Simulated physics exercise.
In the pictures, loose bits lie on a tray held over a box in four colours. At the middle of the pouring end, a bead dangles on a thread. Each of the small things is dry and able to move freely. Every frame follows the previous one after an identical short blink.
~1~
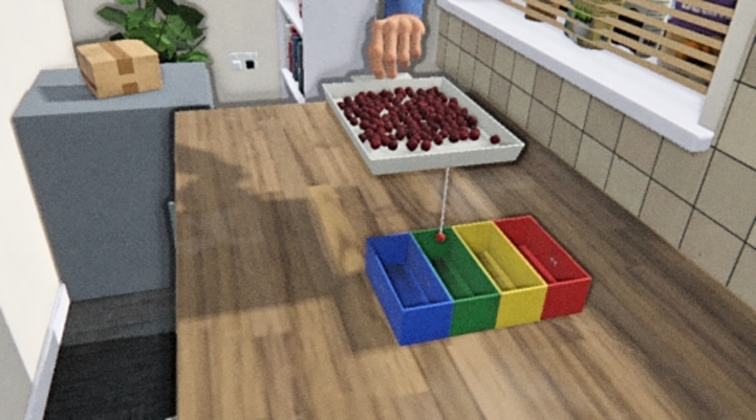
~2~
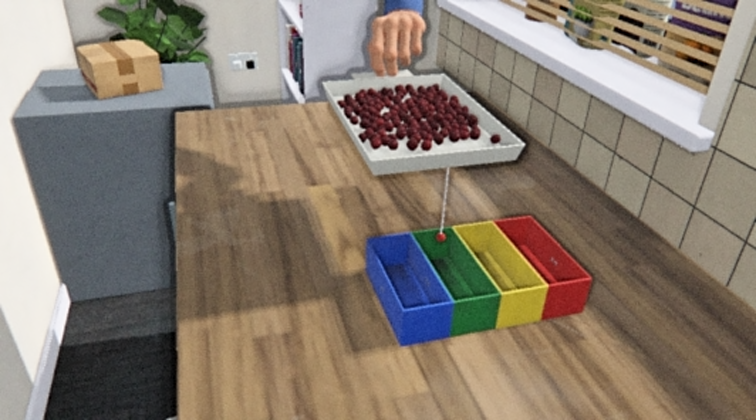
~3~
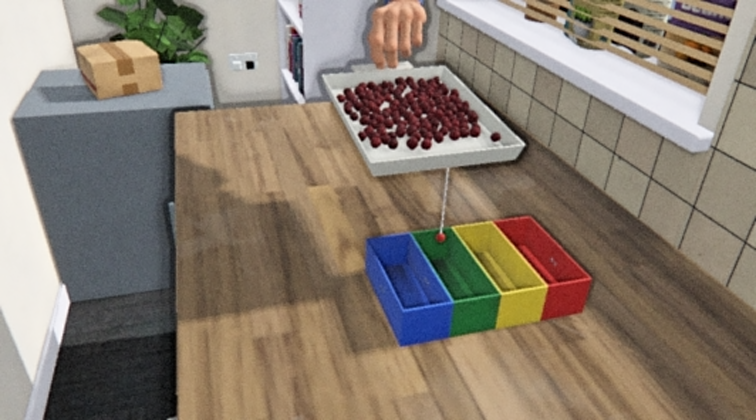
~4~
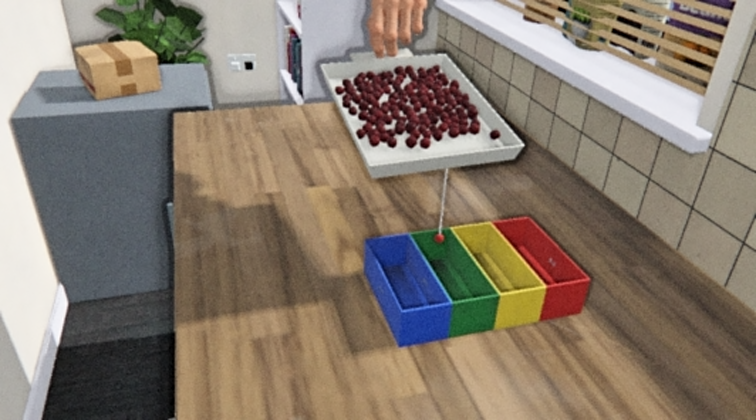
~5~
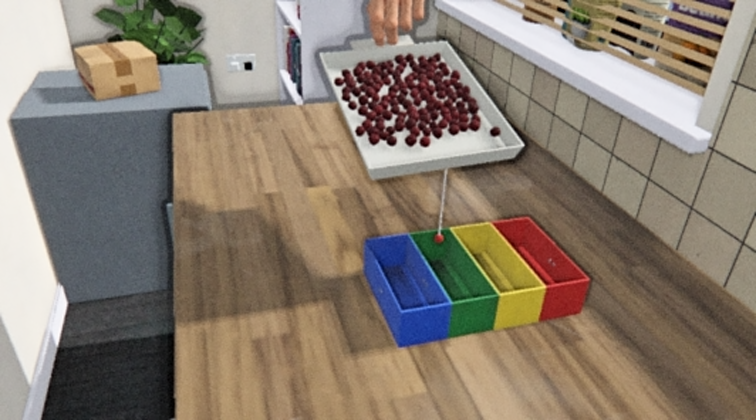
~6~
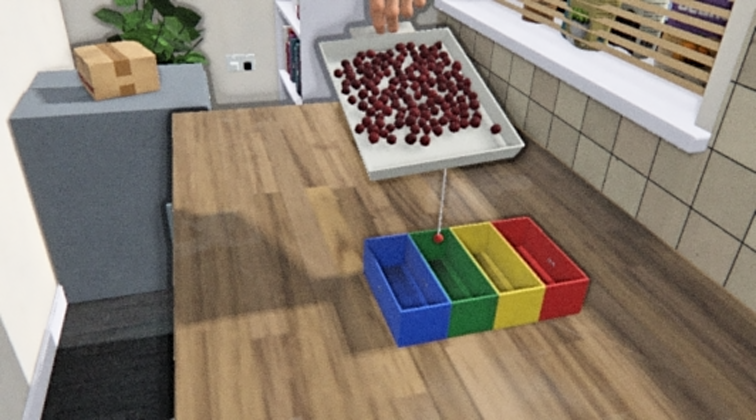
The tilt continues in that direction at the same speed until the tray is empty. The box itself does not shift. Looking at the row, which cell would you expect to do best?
I would expect the blue cell to do best.
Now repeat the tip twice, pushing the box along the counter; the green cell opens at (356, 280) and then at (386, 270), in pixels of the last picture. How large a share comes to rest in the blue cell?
It would be near 0 per cent first and near 10 per cent second.
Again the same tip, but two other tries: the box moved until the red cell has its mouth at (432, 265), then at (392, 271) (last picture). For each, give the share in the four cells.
You'd get about 80 per cent first and about 50 per cent second.
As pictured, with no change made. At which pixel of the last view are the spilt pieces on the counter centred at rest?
The centre sits near (342, 331).
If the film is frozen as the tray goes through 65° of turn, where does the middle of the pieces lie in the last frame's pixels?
Somewhere near pixel (429, 118).
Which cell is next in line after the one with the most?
Number two is green.
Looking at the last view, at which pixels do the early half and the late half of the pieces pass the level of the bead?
Near (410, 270) and later near (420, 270).
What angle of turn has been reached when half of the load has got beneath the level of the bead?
Roughly 110 degrees of turn.
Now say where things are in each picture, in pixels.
Corners of the pouring end (375, 157) and (517, 143), level; middle of the load (414, 114), dried cherries; bead on its thread (440, 237); blue cell (427, 321); green cell (475, 312); yellow cell (521, 304); red cell (566, 296), in the first picture.
Corners of the pouring end (375, 158) and (518, 143), level; middle of the load (414, 112), in the second picture.
Corners of the pouring end (375, 159) and (518, 143), tipped barely, lowest at the left corner; middle of the load (415, 108), in the third picture.
Corners of the pouring end (373, 162) and (517, 143), tipped a little, lowest at the left corner; middle of the load (414, 101), in the fourth picture.
Corners of the pouring end (373, 165) and (517, 143), tipped a little, lowest at the left corner; middle of the load (414, 94), in the fifth picture.
Corners of the pouring end (372, 167) and (517, 143), tipped clearly, lowest at the left corner; middle of the load (415, 87); blue cell (425, 322); green cell (473, 313); yellow cell (519, 305); red cell (564, 297), in the sixth picture.
Just after the last frame, tray tipped steeply; every one on the tray.
A moment on, tray tipped past a quarter turn; roughly half on the tray; about a tenth in the blue cell; just a few in the green cell; just a few in the yellow cell; roughly a third falling or outside the box.
Further on, tray tipped past a quarter turn; roughly a third in the blue cell; roughly a quarter in the green cell; about a tenth in the yellow cell; just a few in the red cell; roughly a third falling or outside the box.
When it is over, tray tipped past a quarter turn; roughly a third in the blue cell; roughly a quarter in the green cell; about a tenth in the yellow cell; just a few in the red cell; roughly a third outside the box.
